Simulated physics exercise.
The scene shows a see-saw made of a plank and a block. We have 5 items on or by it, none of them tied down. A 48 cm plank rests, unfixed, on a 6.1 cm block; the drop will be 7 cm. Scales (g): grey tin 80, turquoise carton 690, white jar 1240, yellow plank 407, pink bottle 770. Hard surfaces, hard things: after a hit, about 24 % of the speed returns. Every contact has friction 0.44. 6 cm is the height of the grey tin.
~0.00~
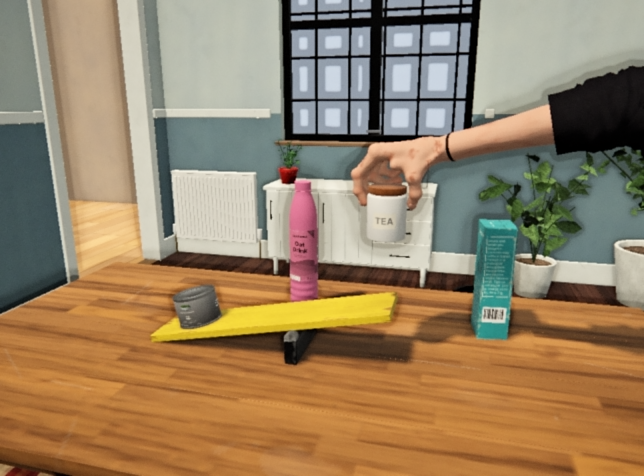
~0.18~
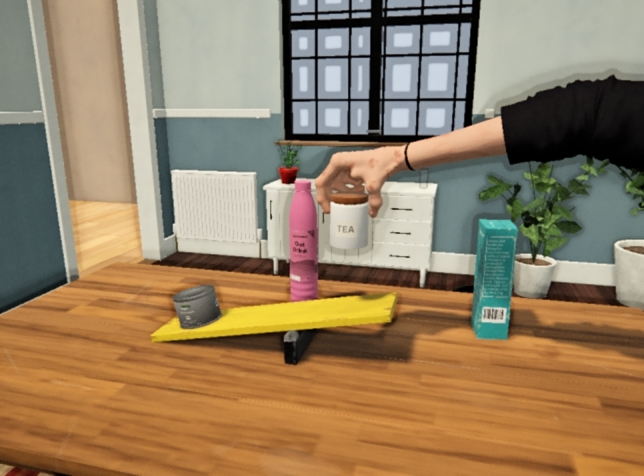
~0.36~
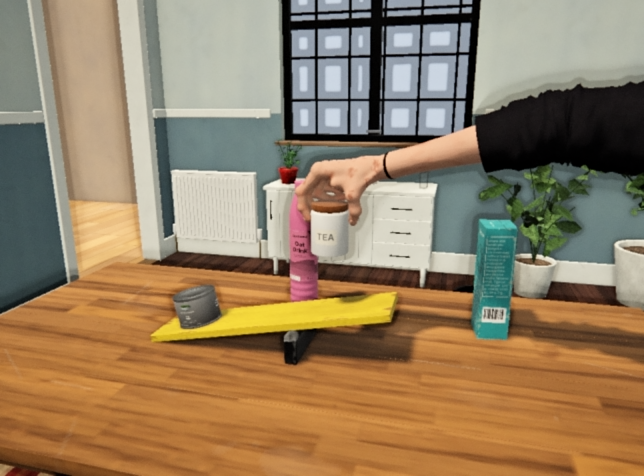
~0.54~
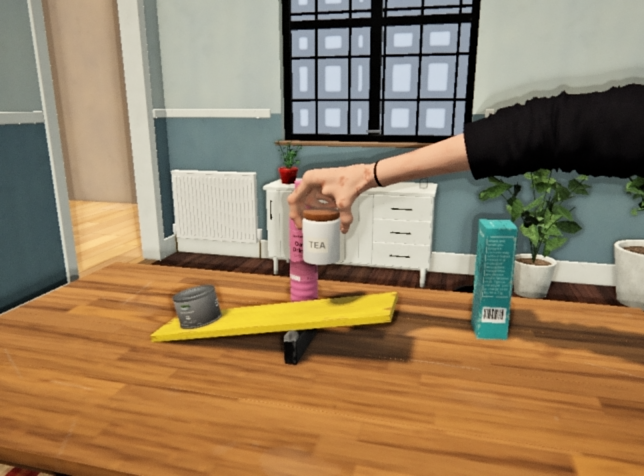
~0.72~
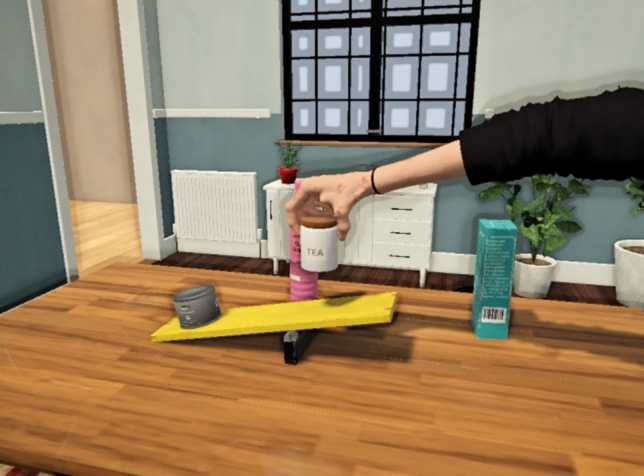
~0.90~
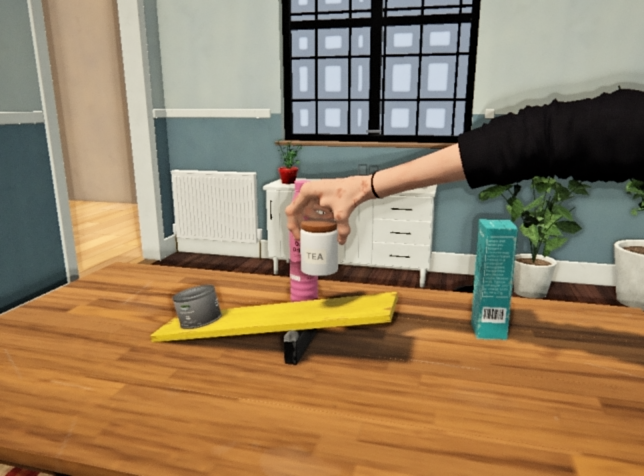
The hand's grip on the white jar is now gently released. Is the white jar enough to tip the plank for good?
Observed: Plank changes its tilt.
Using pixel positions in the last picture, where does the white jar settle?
It ends near (370, 318).
By 1.20 s, plank at 11°, tipped the other way; white jar tilted 13° near (314, 288); grey tin tilted 23°.
By 1.40 s, plank at 20°, tipped the other way; white jar tilted 28° near (337, 302); grey tin tilted 31°.
By 1.60 s, plank at 20°, tipped the other way; white jar tilted 20° near (360, 314); grey tin tilted 32°.
When it is over (2.2 s), plank at 20°, tipped the other way; not toppled but over 4 cm from the start, grey tin and white jar; the other 3 within 4 cm of the start. End places, in pixels of the last picture, white jar near (370, 317). The plank comes down at its raised end.
